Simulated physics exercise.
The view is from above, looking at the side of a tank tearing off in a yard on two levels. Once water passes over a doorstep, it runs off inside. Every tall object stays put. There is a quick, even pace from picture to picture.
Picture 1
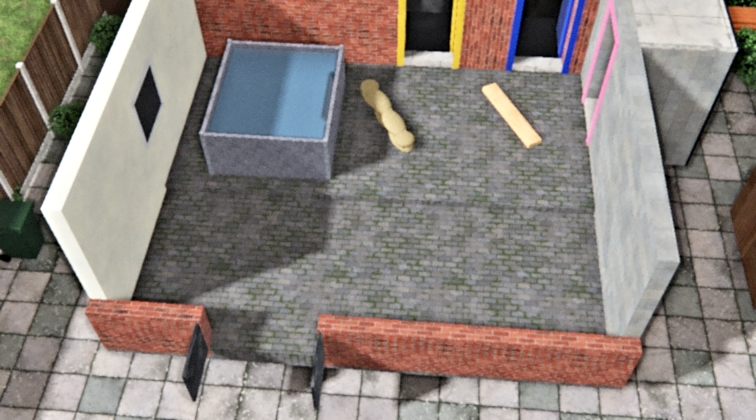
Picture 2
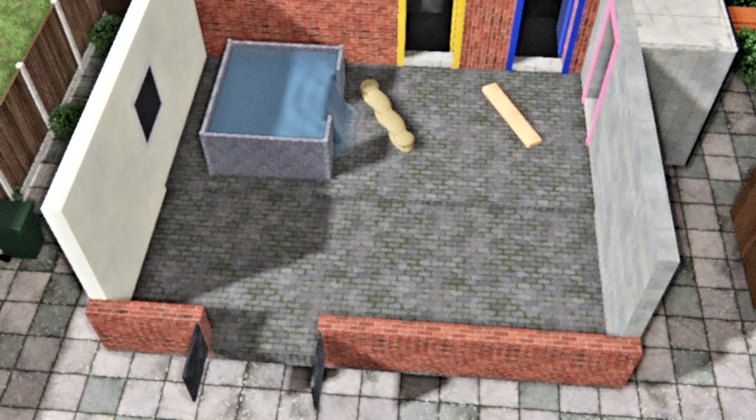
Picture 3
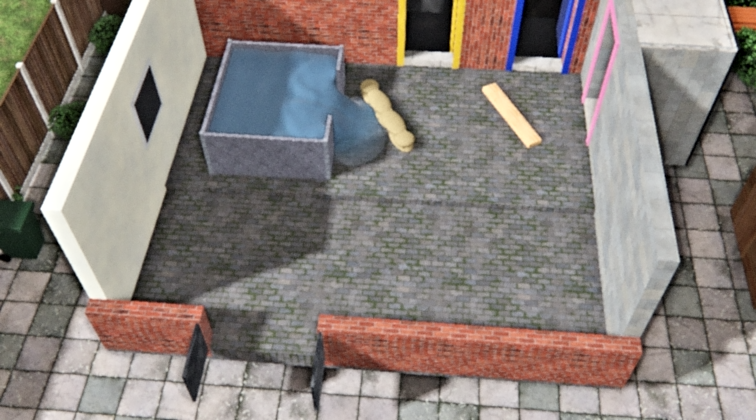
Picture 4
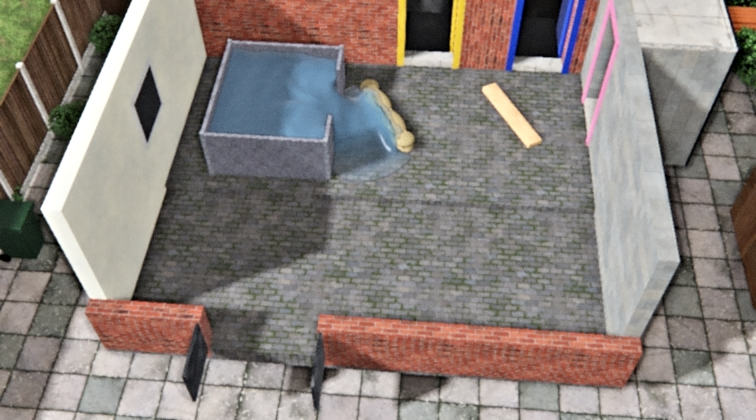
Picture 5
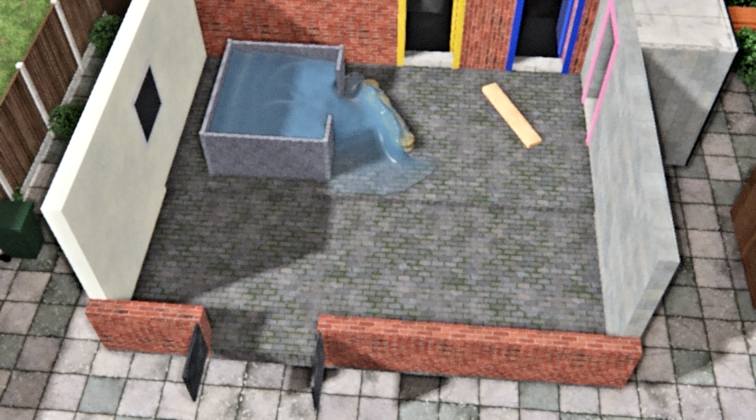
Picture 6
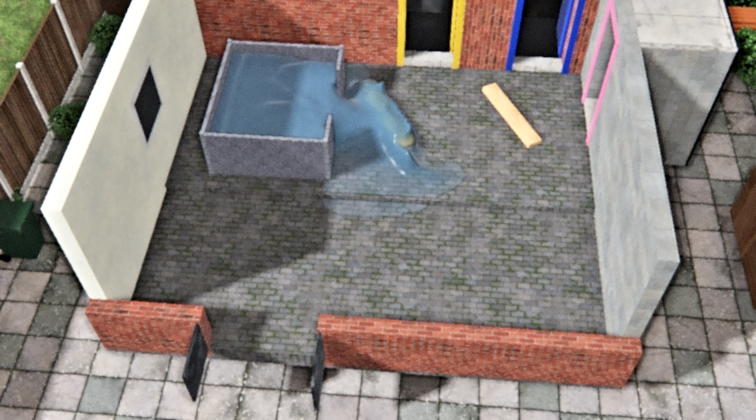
Water pouring from the right side of an open tank, washing over a lumpy tan barrier and spreading across a walled paved yard.
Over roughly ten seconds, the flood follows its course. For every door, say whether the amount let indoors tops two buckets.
In order: The yellow door is going to stay within two buckets. The pink door is going to stay within two buckets. The blue door is going to stay within two buckets.
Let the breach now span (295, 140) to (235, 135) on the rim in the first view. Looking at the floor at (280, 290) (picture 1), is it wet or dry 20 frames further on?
There: Flooded.
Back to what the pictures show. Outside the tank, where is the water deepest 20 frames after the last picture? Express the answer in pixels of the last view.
At about (372, 113).
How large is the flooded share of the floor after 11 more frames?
I'd say 65 per cent.
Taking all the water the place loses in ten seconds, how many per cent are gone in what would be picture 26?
About 5 per cent.
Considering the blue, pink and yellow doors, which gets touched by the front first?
It's the door marked yellow.
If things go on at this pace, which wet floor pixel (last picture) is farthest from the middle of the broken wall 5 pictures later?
The front should reach about (555, 272).
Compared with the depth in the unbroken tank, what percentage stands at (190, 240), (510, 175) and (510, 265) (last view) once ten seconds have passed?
My figures are about 16, 2 and 12 percent.
A moment on, water covers 35 % of the floor; the yellow door wet at the sill, nothing in, the pink door not reached, the blue door not reached.
Next, water covers 65 % of the floor; the yellow door wet at the sill, nothing in, the pink door not reached, the blue door wet at the sill, nothing in.
Then, water covers 75 % of the floor; the yellow door wet at the sill, nothing in, the pink door wet at the sill, nothing in, the blue door wet at the sill, nothing in.
Later, water covers 85 % of the floor; the yellow door wet at the sill, nothing in, the pink door wet at the sill, nothing in, the blue door wet at the sill, nothing in.
In the end, water covers 95 % of the floor; the yellow door wet at the sill, nothing in, the pink door wet at the sill, nothing in, the blue door wet at the sill, nothing in.
